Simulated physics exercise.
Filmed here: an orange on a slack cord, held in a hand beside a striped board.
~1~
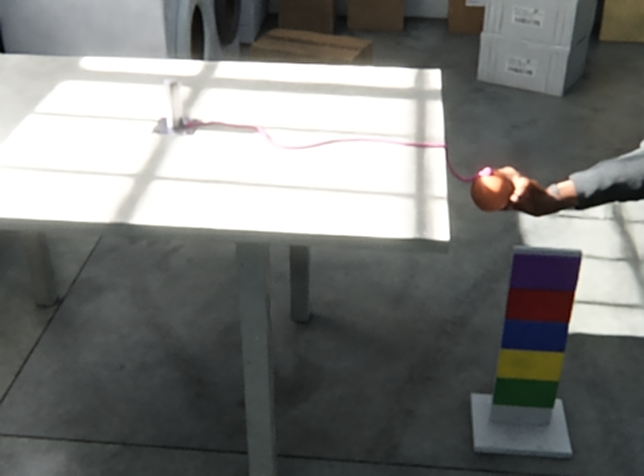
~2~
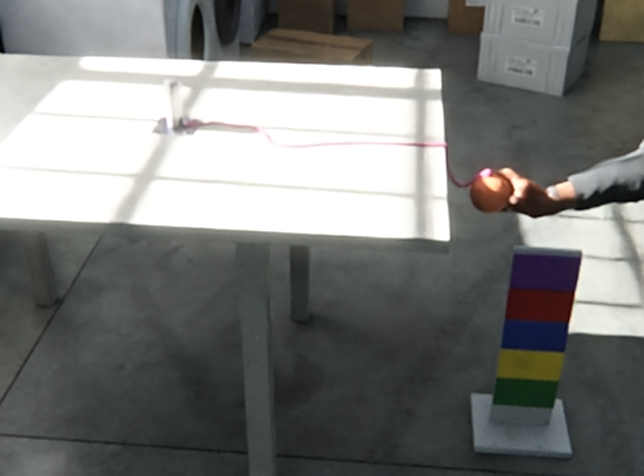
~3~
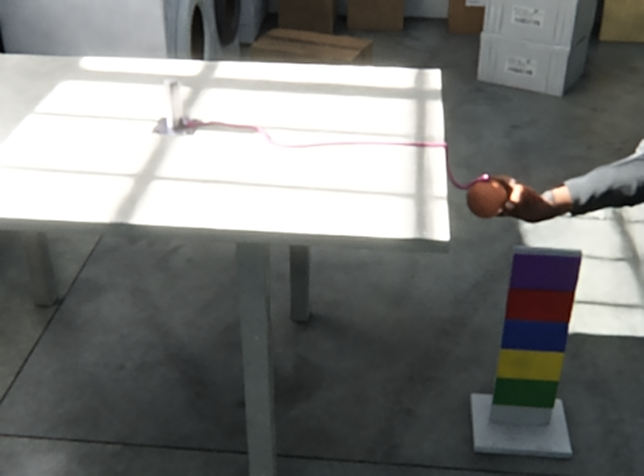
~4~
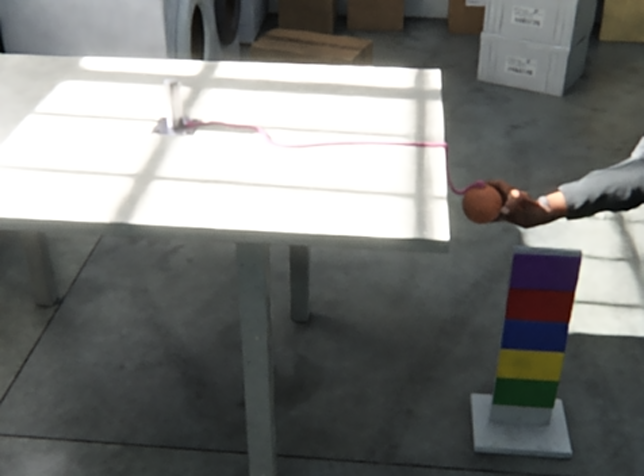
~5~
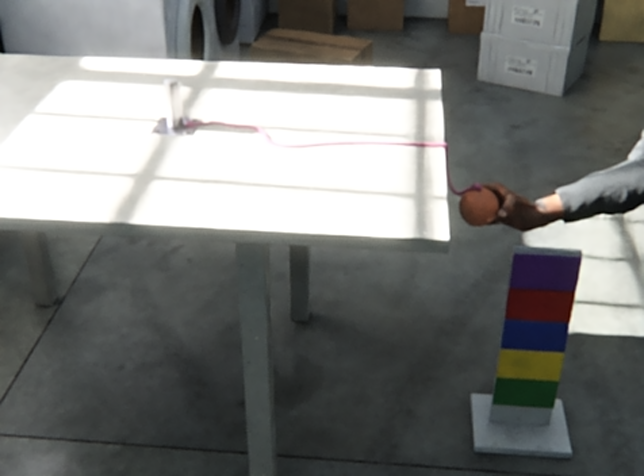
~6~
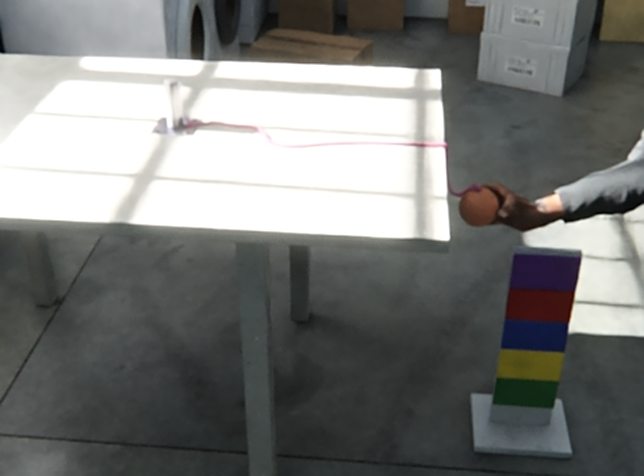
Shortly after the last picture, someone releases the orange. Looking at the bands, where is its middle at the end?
Its middle is at the purple band.
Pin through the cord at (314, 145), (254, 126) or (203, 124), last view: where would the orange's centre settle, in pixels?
The pixel places are (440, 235), (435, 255) and (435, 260), one per try.
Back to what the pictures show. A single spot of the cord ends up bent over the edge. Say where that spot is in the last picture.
Close to (417, 145).
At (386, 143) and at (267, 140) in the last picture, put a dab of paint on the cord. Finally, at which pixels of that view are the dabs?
The first finishes about (416, 146) and the second about (292, 135).
Soon after, orange near (435, 252); level with purple.
After that, orange near (447, 263); level with purple.
In the end, orange near (434, 264); level with purple. At purple.
